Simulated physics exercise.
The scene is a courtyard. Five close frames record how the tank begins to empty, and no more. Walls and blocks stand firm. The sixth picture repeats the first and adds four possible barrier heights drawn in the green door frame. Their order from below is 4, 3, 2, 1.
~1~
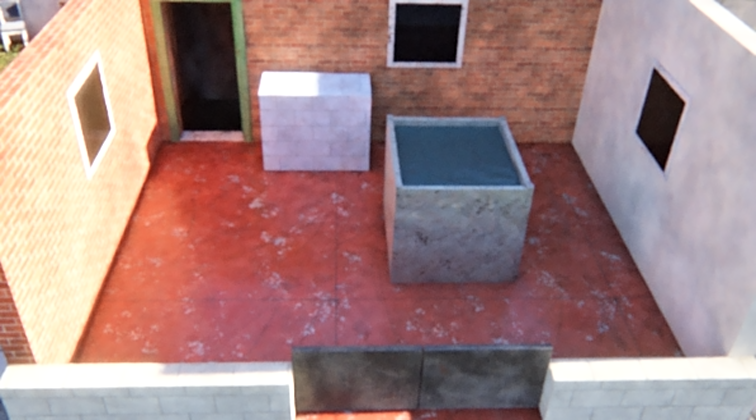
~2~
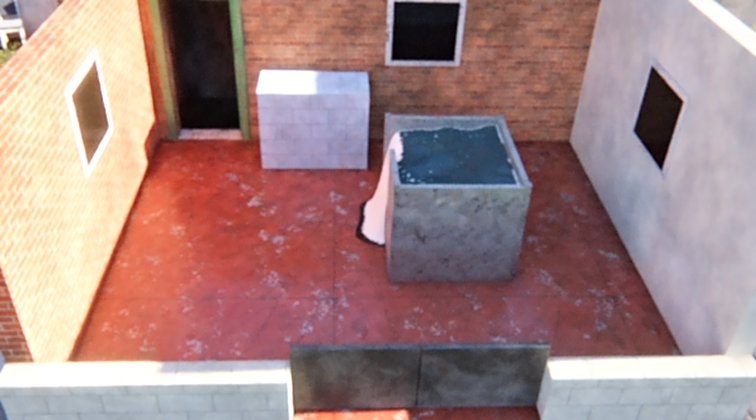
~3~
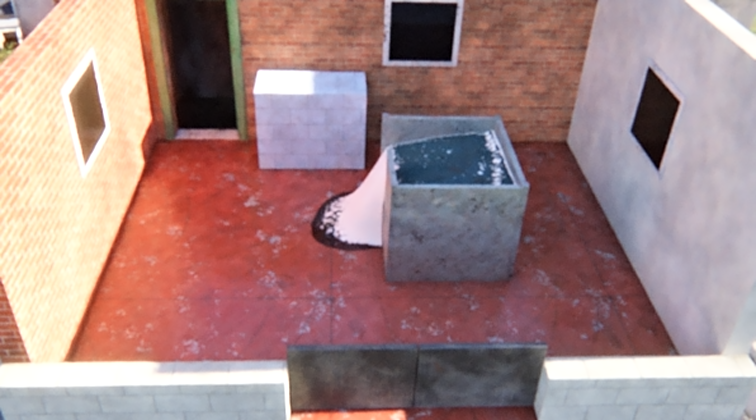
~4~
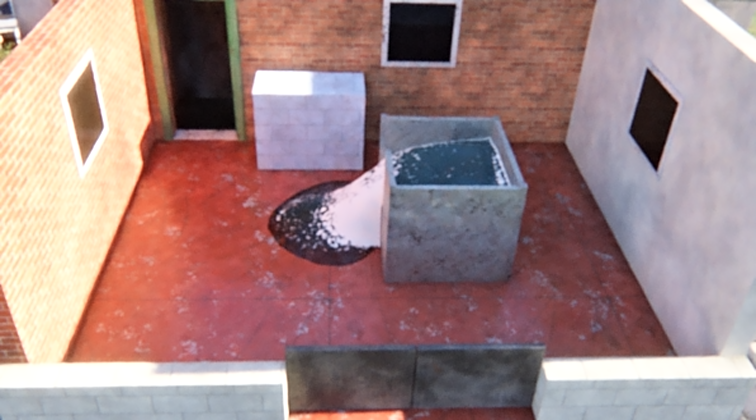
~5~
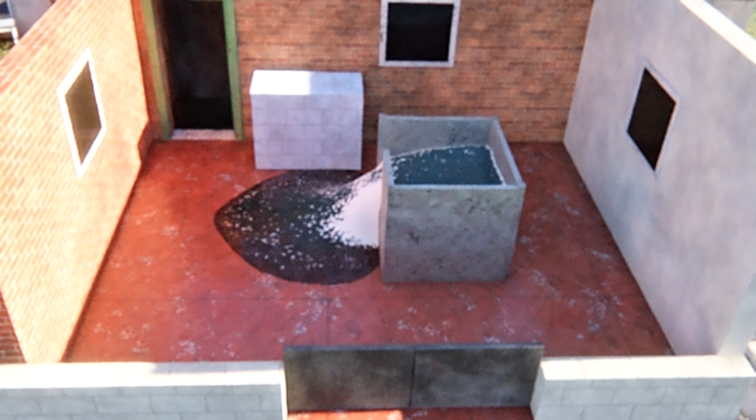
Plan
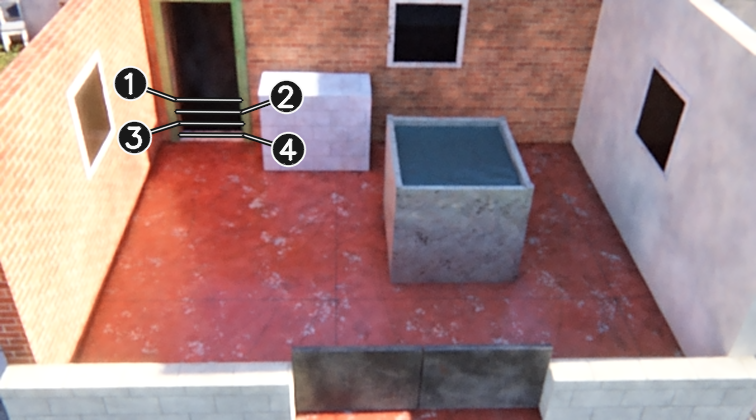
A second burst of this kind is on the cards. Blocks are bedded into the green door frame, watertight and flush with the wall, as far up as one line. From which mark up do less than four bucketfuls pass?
That is height 3.
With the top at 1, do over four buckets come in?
No, not at all.
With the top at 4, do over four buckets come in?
Yes, that goes wrong.
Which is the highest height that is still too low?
That would be 4.
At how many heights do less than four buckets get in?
Three of the four.
On the marked copy, 1 at (207, 99); 2 at (209, 111); 3 at (210, 123); 4 at (212, 135); from the bottom up 4, 3, 2, 1.
With 1, nothing gets over.
With 2, nothing gets over.
With 3, a splash gets over, under a bucket.
With 4, about 13 bucketfuls get in.
